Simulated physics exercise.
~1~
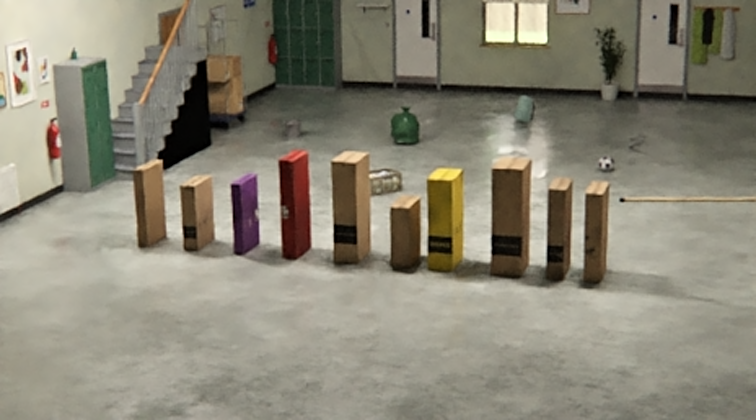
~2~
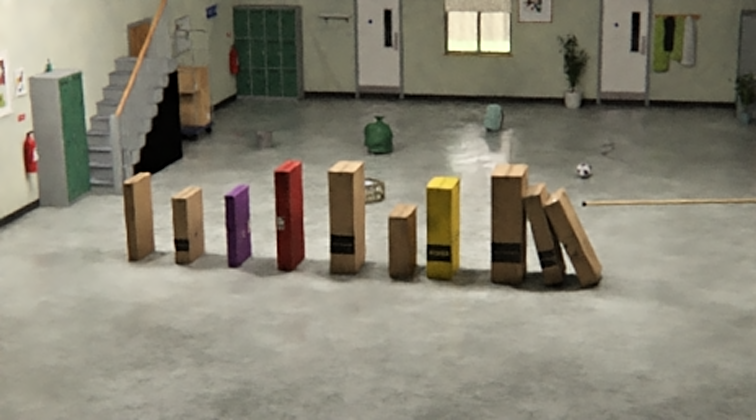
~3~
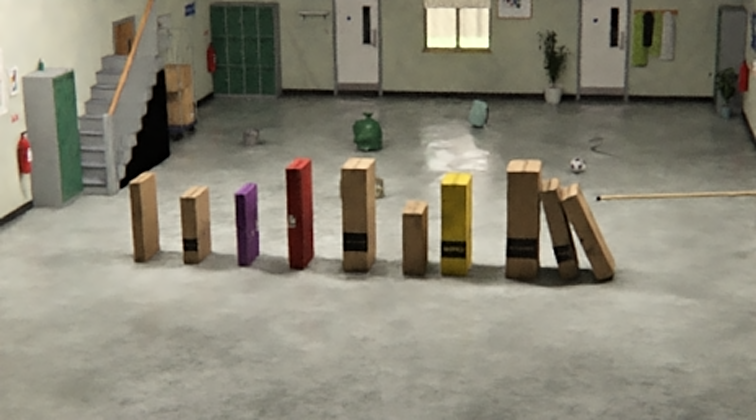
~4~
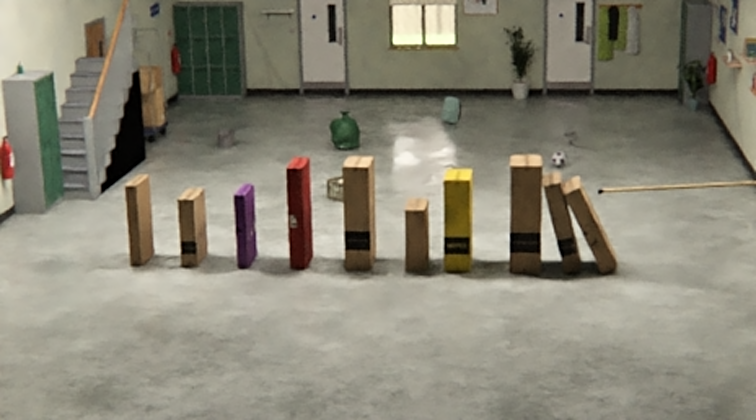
In a grey-floored hall with a staircase, green lockers and a gas bottle near the back, ten tall cartons stand on end in a line, among them a purple, a red and a yellow one. A thin pole points in from the right at the carton on that end. The end carton tips left against its neighbour, which leans in turn against the large brown carton beside it. That large carton stays upright and the toppling goes no further. The two cartons remain slanted, while the yellow, red and purple ones stand unmoved.
